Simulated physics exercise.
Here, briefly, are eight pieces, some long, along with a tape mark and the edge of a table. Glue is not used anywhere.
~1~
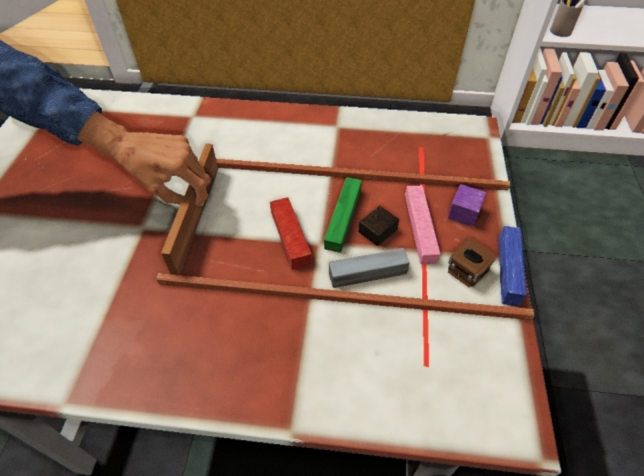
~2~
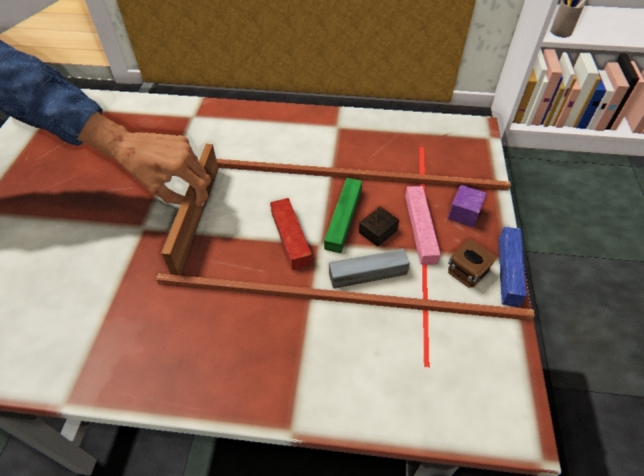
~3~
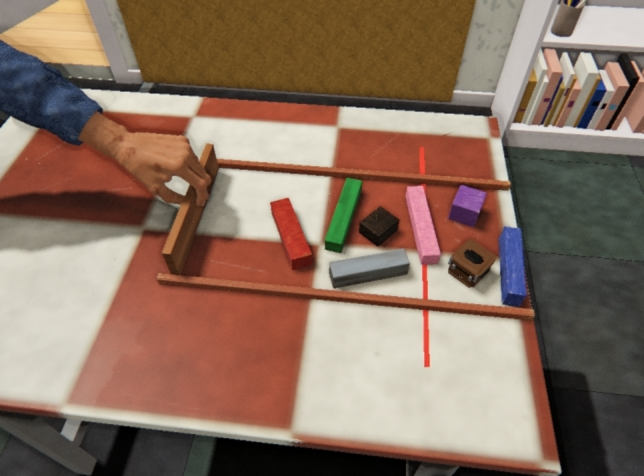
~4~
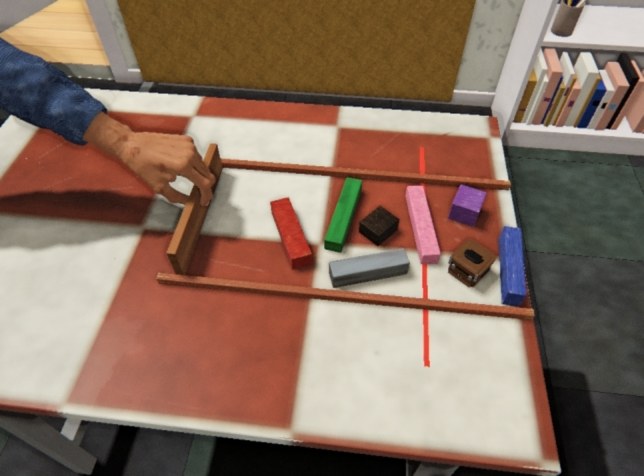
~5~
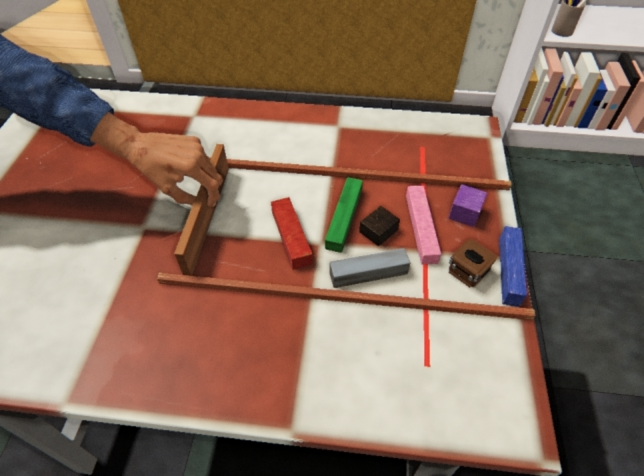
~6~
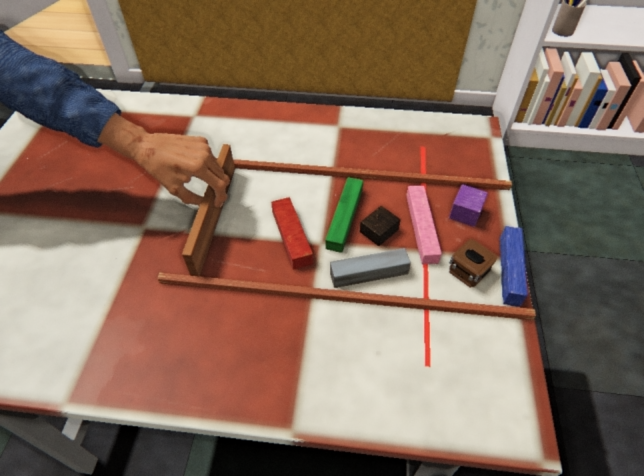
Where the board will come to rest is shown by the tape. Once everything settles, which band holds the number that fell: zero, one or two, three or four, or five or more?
It is in the band one or two.
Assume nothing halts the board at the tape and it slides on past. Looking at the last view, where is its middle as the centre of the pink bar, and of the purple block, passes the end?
For the pink bar, about (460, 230); for the purple block, about (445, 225).
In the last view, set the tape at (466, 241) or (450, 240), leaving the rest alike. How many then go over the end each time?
Counts: 4, 3.
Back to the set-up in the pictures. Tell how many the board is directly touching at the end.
It touches 2.
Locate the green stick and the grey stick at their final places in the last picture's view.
Going in order: First (455, 223), then (468, 284).
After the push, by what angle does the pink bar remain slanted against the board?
Roughly 30°.
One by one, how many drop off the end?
Exactly 1.
A little later, none off yet; blue bar at rest near (513, 265); purple block at rest near (468, 206); brown case at rest near (472, 264).
Next, none off yet; blue bar at rest near (513, 265); purple block at rest near (468, 206); brown case moving near (480, 264).
When it is over, the number that fall off is one or two; down, blue bar.
